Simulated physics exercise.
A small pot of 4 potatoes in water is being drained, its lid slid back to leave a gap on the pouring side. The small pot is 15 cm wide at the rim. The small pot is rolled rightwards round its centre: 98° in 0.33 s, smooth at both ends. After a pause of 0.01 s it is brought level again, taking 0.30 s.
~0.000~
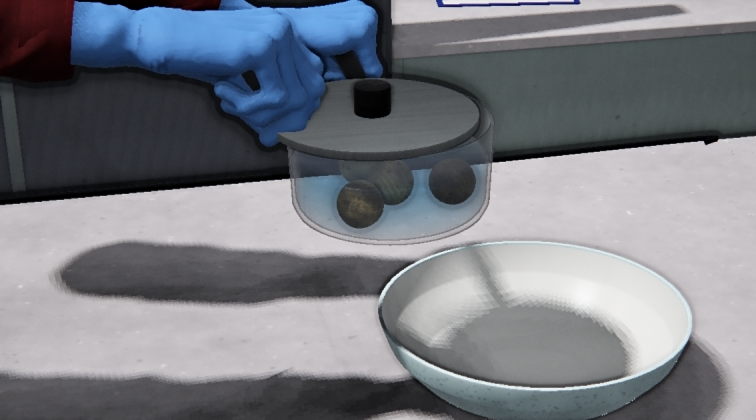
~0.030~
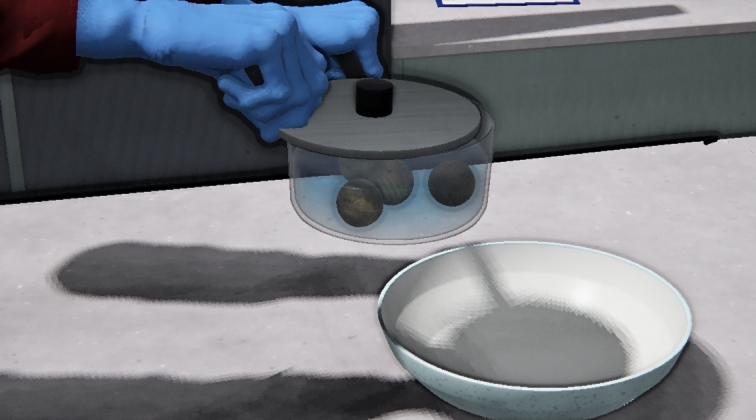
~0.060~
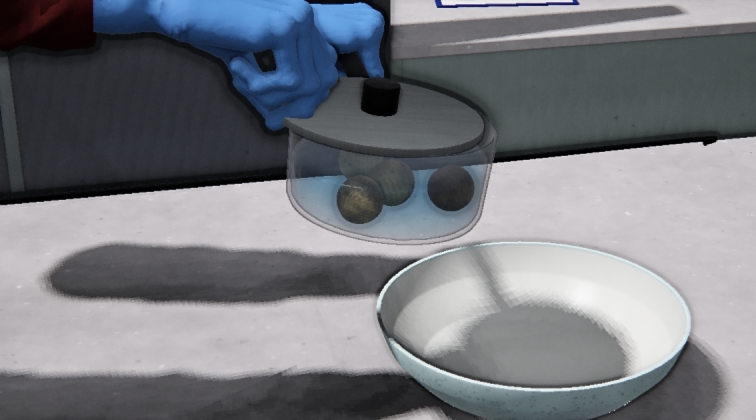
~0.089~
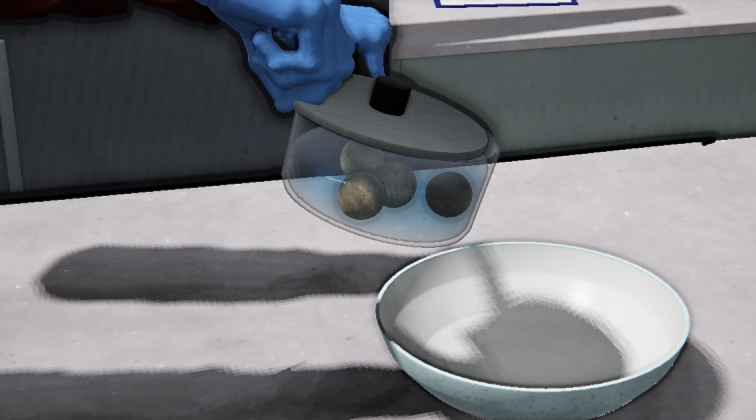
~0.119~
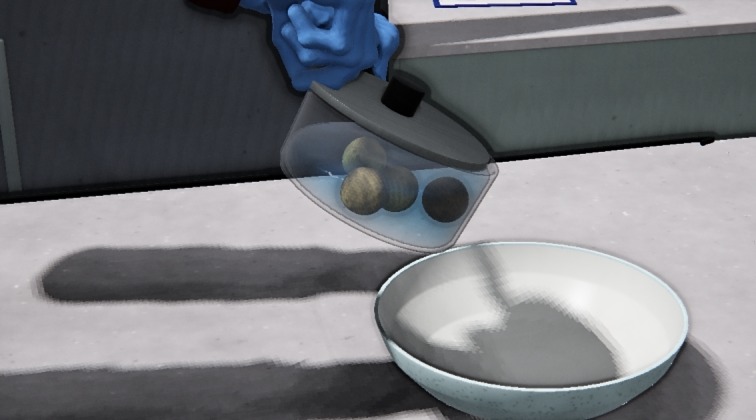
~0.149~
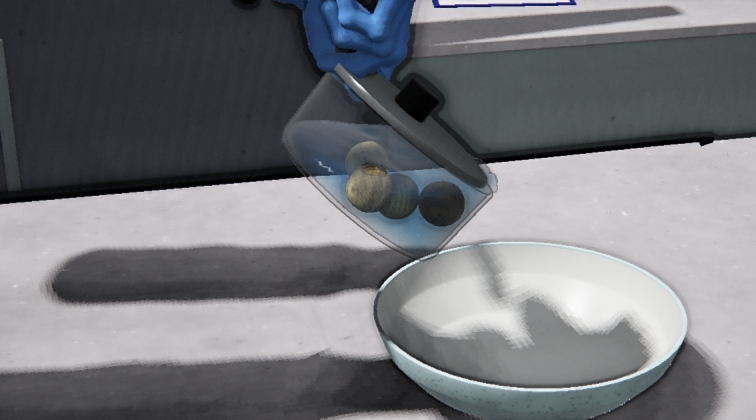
A clear round pot with a grey lid and black knob, holding bluish liquid and several dark mottled balls, hangs above a pale countertop, seen from slightly above by a still camera. A pale blue-rimmed bowl sits below it to the right, with long shadows to the left. Blue-gloved hands behind the pot shift rightward and upward as it tilts steeply to the right, the balls shifting slightly inside.
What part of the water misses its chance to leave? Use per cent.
Roughly 55 per cent is left.
After 0.27 s the tilt is 90° and 83 per cent of the water is still in the small pot.
After 0.36 s the tilt is 97° and 71 per cent of the water is still in the small pot.
After 0.45 s the tilt is 69° and 60 per cent of the water is still in the small pot.
After 0.55 s the tilt is 20° and 56 per cent of the water is still in the small pot.
In the end 55 per cent of the water is still in the small pot.
